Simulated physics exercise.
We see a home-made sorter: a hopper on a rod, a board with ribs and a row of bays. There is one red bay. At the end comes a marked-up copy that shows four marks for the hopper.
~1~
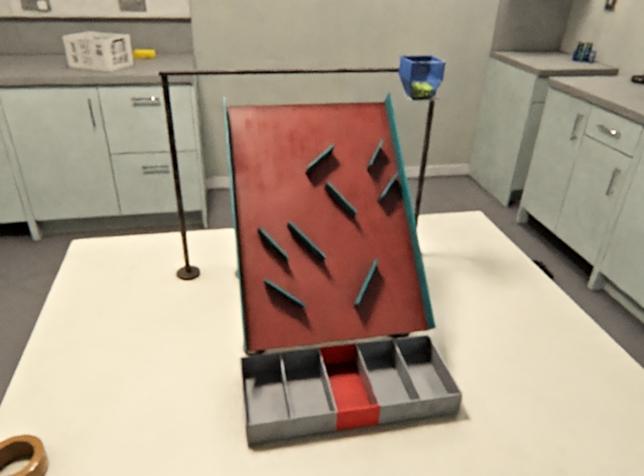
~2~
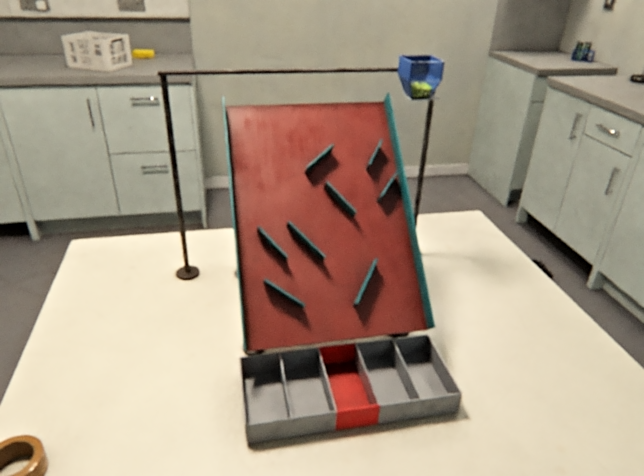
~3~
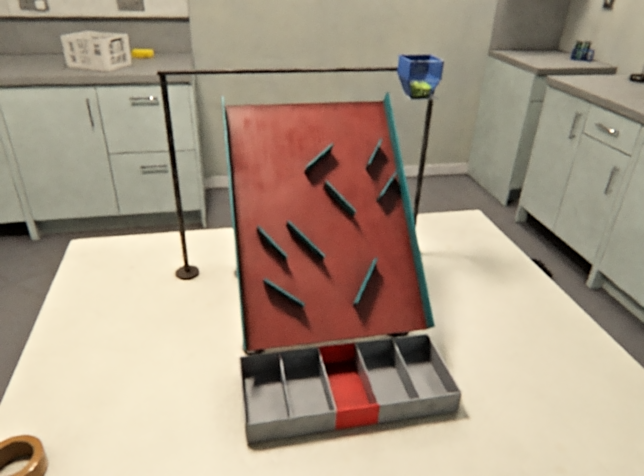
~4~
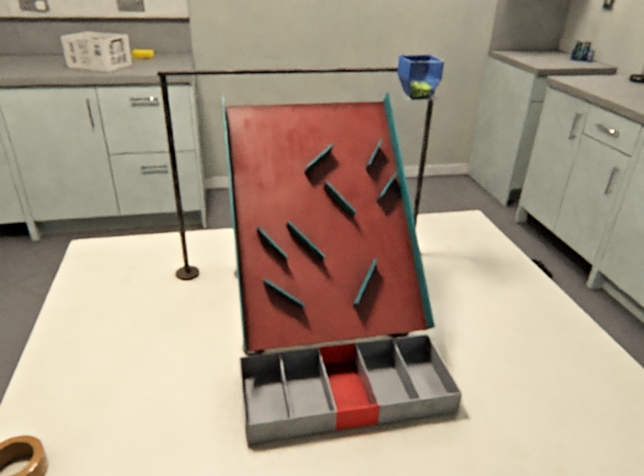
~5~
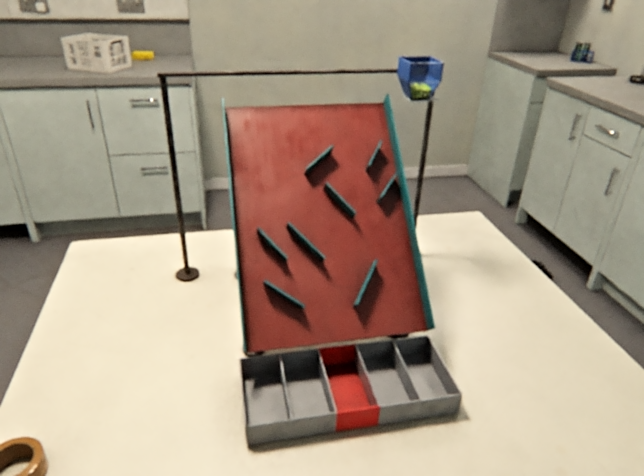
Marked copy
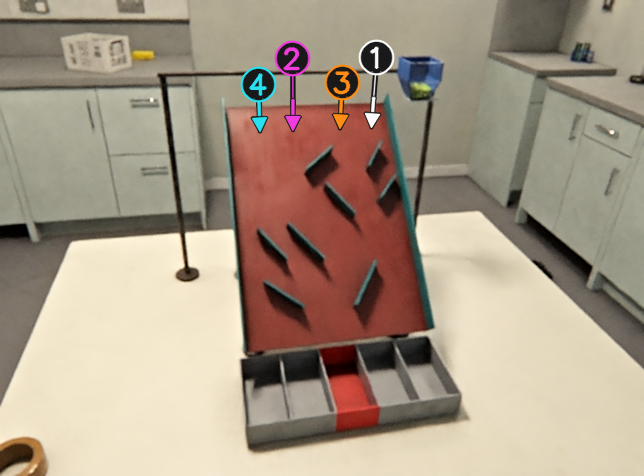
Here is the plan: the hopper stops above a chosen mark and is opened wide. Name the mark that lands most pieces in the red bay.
Mark 2.
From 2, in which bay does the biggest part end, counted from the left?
The third.
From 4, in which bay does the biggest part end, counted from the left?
The third from the left.
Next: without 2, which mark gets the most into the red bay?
That would be 4.
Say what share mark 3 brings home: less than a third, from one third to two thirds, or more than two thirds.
It is less than a third.
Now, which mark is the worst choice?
3 it is.
On the marked copy, mark 1 meets the board at (371, 122); mark 2 meets the board at (292, 125); mark 3 meets the board at (340, 123); mark 4 meets the board at (259, 126).
For mark 1, about a third in the red bay, about half in other bays, a small part held on the board, a stray few outside the box.
For mark 2, most in the red bay, a small part in other bays.
For mark 3, about a quarter in the red bay, about two thirds in other bays, a small part outside the box.
For mark 4, about half in the red bay, about a third in other bays, a small part outside the box.
